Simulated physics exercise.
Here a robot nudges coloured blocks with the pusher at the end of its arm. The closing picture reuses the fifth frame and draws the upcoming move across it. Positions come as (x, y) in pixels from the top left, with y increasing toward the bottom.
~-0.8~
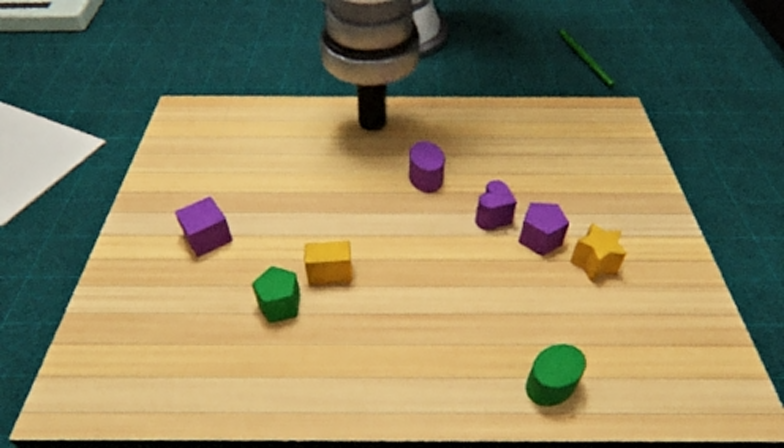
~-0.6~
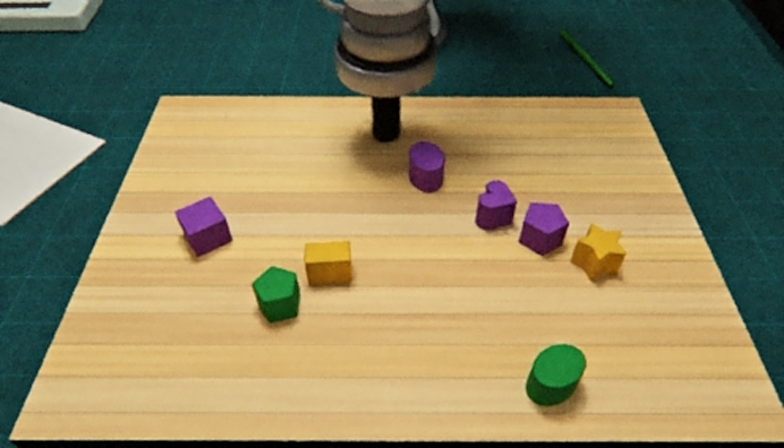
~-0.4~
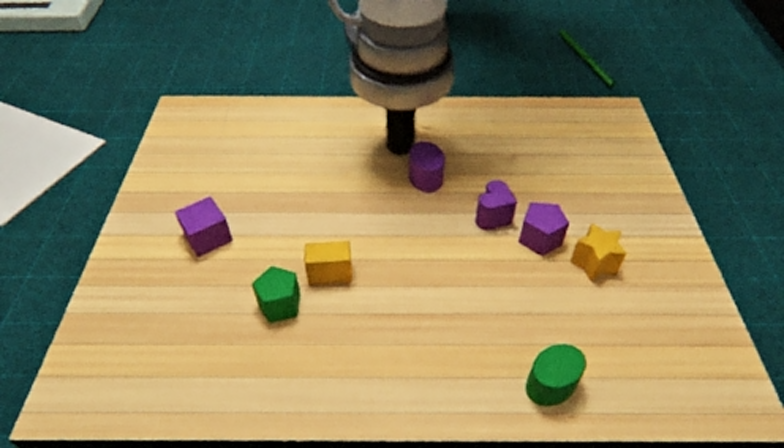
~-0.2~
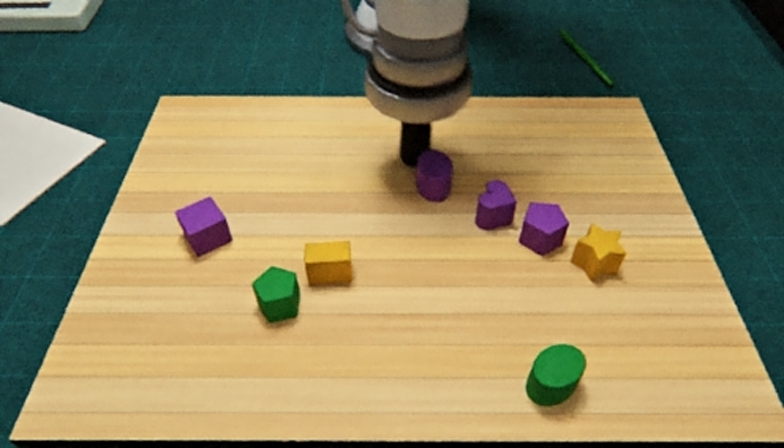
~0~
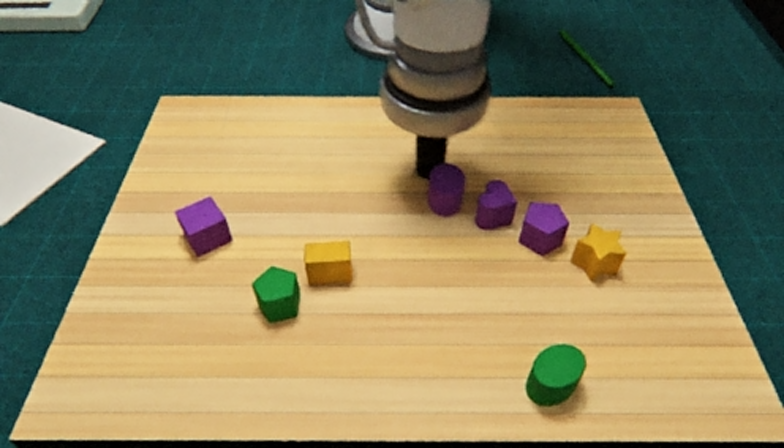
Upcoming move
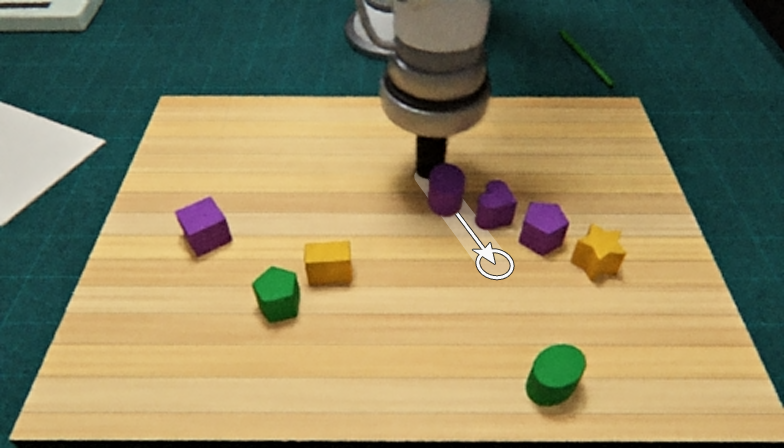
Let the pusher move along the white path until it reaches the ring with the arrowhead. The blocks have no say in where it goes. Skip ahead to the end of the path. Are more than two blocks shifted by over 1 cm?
That would be a no.
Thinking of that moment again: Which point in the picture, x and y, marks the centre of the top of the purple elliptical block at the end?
Its top middle: (482, 267).
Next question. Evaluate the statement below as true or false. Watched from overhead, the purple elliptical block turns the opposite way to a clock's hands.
My answer: False.
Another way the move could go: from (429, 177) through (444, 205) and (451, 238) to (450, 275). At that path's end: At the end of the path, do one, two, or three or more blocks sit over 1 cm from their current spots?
My answer is one.
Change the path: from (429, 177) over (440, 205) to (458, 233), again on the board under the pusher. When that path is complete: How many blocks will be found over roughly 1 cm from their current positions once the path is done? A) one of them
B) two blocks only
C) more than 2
A
Path on the board, straight from (429, 177) to (495, 264).
On the path given first. One third of the way, pusher (450, 196); purple elliptical block (465, 208), turned 15° clockwise; purple heart (500, 195), turned 15° anticlockwise.
Two thirds of the way, pusher (472, 225); purple elliptical block (478, 240), turned 45° clockwise; purple heart (503, 196), turned 30° anticlockwise.
At the end, pusher (497, 257); purple elliptical block (482, 267), turned 100° clockwise; purple heart (503, 196), turned 30° anticlockwise; purple five-sided block in place.
